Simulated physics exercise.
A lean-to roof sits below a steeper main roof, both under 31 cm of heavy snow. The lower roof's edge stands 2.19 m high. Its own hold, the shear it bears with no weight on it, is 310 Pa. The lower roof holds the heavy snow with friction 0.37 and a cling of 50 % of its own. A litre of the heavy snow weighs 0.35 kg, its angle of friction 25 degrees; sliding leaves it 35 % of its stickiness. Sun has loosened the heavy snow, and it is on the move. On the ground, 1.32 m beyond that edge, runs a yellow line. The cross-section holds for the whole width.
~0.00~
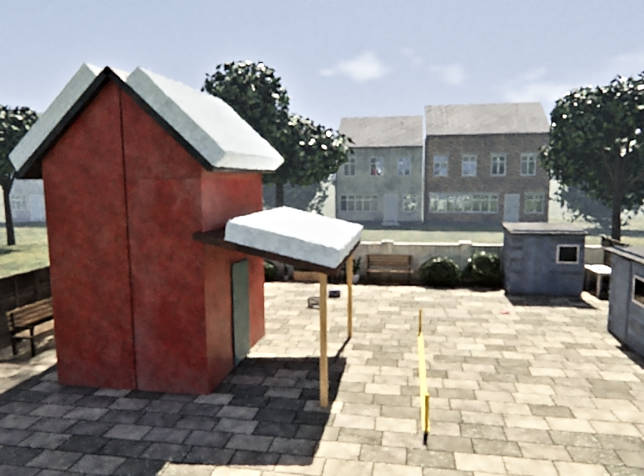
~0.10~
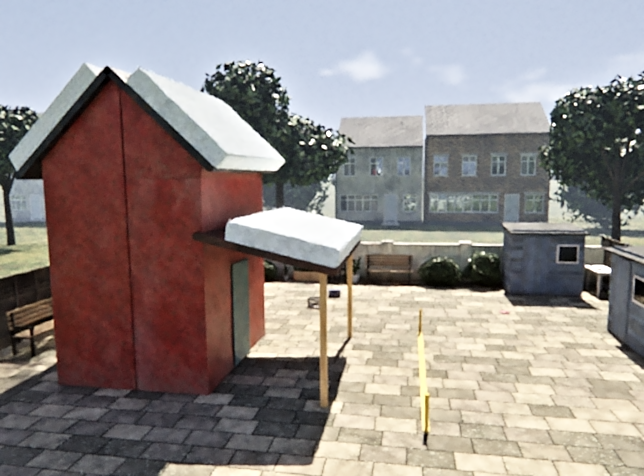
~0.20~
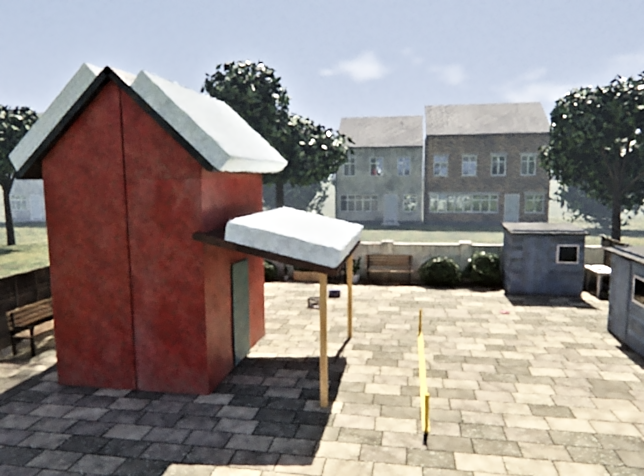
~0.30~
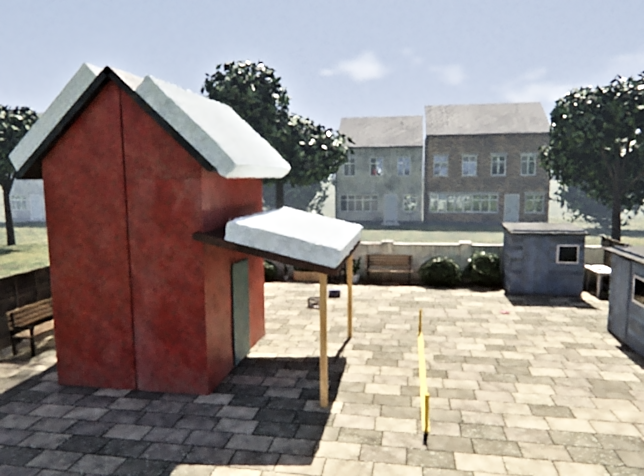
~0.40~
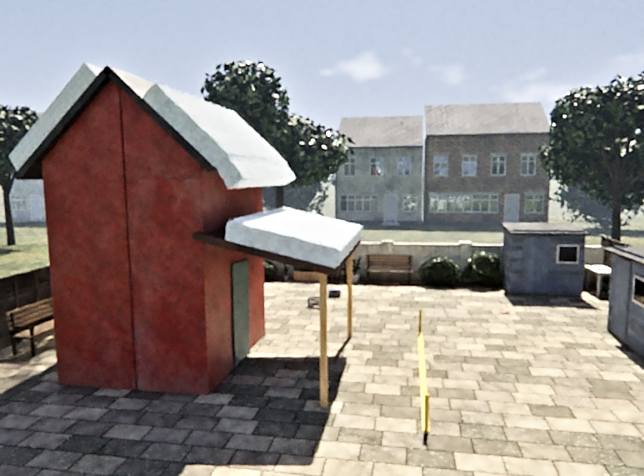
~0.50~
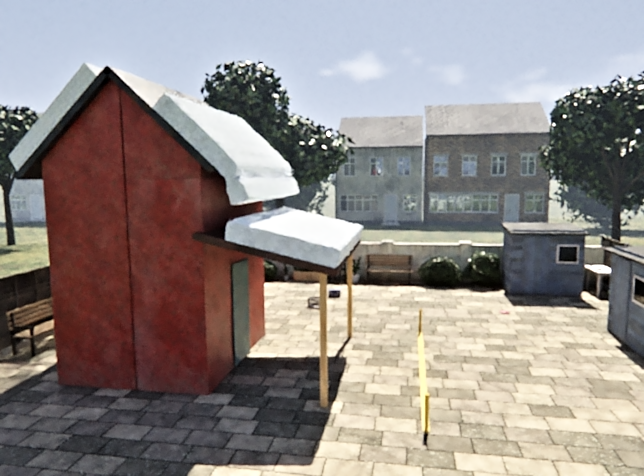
We see a red building with thick snow on its steep roof and a lower side roof, in a paved yard; the upper right slab slides slowly down to the right, increasingly overhanging the edge and bending downward above the lower roof.
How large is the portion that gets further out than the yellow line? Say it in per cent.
Close to 32 per cent.
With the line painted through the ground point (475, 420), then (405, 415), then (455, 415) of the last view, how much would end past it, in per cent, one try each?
In turn about 18 %, 40 %, 25 %.
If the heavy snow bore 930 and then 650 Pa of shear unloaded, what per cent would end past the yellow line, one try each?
In turn about 8 %, 18 %.
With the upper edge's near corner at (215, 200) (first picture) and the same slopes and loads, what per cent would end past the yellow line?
It would be near 14 %.
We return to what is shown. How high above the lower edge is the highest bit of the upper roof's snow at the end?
Roughly 0.7 m.
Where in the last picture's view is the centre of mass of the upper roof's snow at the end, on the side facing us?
At about (385, 334).
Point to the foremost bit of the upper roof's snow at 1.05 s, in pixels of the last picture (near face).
At about (329, 238).
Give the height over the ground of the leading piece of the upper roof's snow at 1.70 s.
Some 0.6 m.
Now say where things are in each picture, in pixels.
In the first frame, foremost bit of the heavy snow at (214, 140).
In the second frame, foremost bit of the heavy snow at (216, 141), its middle shifted 2.7 cm, 2 % of it past the upper edge, in one piece.
In the third frame, foremost bit of the heavy snow at (219, 144), its middle shifted 9.9 cm, 5 % of it past the upper edge, in one piece.
In the fourth frame, foremost bit of the heavy snow at (225, 158), its middle shifted 22 cm, 12 % of it past the upper edge, in one piece.
In the fifth frame, foremost bit of the heavy snow at (233, 169), its middle shifted 39 cm, 21 % of it past the upper edge, cracking.
In the sixth frame, foremost bit of the heavy snow at (241, 184), its middle shifted 61 cm, 33 % of it past the upper edge, cracking.
After 1.05 s, none is below the lower edge and 0 % is past the line.
After 1.70 s, 42 % is below the lower edge and 6 % is past the line.
After 2.35 s, 57 % is below the lower edge and 32 % is past the line.
After 3.00 s, 57 % is below the lower edge and 32 % is past the line.
After 3.10 s, 57 % is below the lower edge and 32 % is past the line.
